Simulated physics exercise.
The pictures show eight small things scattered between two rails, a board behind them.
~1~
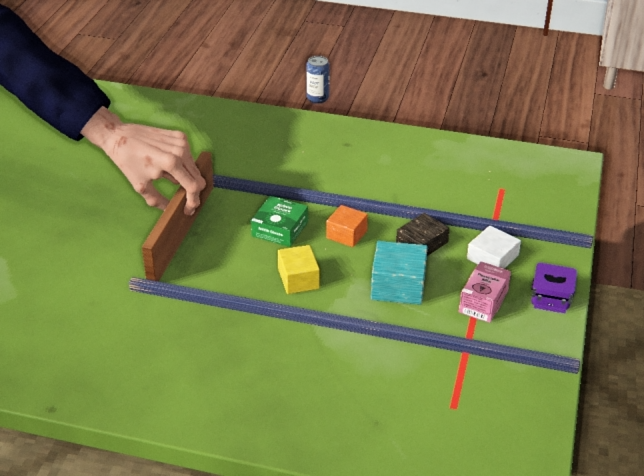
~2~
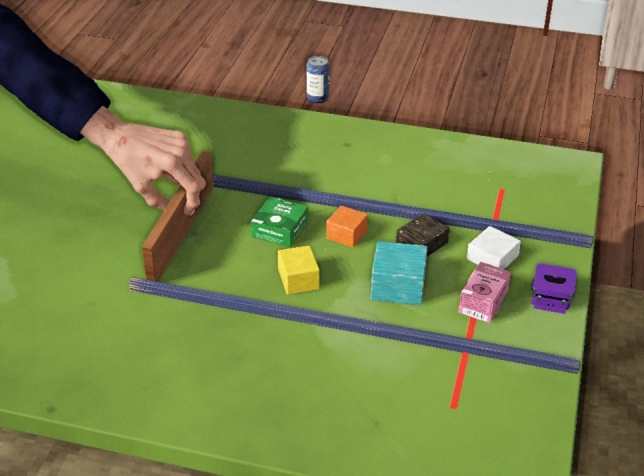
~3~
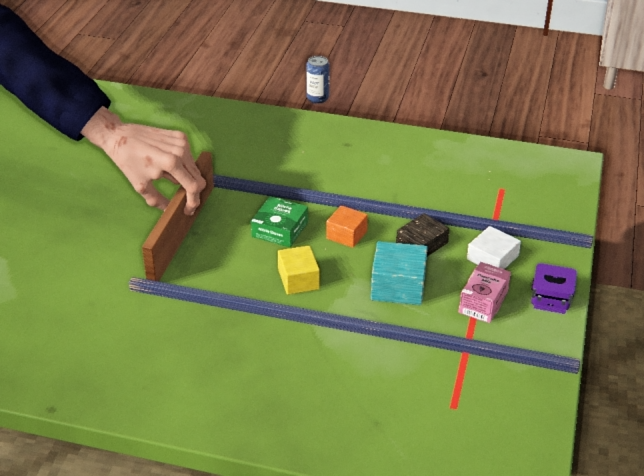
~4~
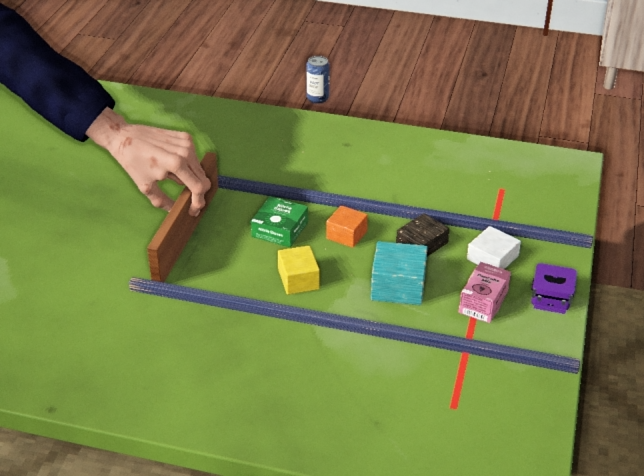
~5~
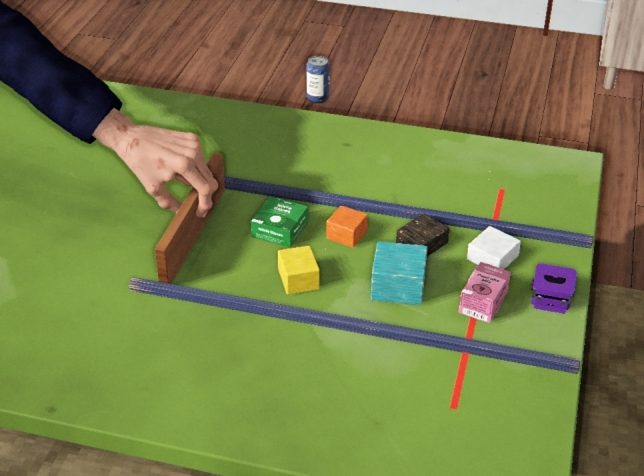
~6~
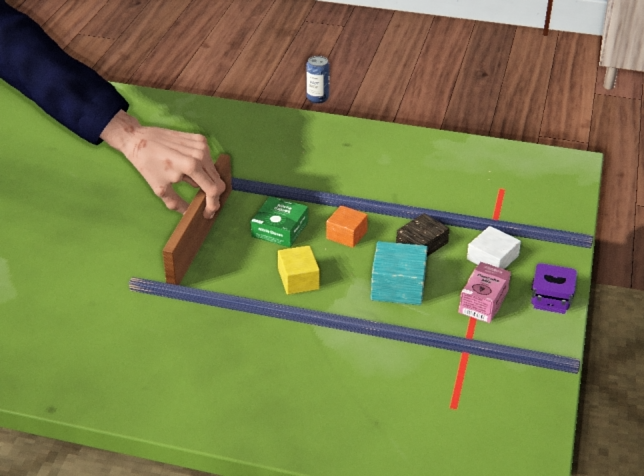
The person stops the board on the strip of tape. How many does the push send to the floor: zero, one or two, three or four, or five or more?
The number that fall off is one or two.
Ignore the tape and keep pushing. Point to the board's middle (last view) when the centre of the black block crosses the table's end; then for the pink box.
Near (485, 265) and (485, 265).
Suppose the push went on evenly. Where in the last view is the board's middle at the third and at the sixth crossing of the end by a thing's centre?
First at (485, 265), next at (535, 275).
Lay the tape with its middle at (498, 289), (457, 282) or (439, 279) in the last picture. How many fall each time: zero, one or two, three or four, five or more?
The falls would be three or four; either one or two; zero.
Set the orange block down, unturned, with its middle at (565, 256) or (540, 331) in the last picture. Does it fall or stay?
Place by place, it goes over; survives.
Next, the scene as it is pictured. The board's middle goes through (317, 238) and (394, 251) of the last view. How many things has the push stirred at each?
By then 4, and 7.
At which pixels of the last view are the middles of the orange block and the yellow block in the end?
About (549, 259), and the other about (492, 309).
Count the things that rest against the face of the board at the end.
In contact: 2.
Soon after, none off yet; purple case at rest near (553, 289); pink box at rest near (485, 292); white block at rest near (494, 250).
In the end, the number that fall off is one or two; gone, white block and purple case.
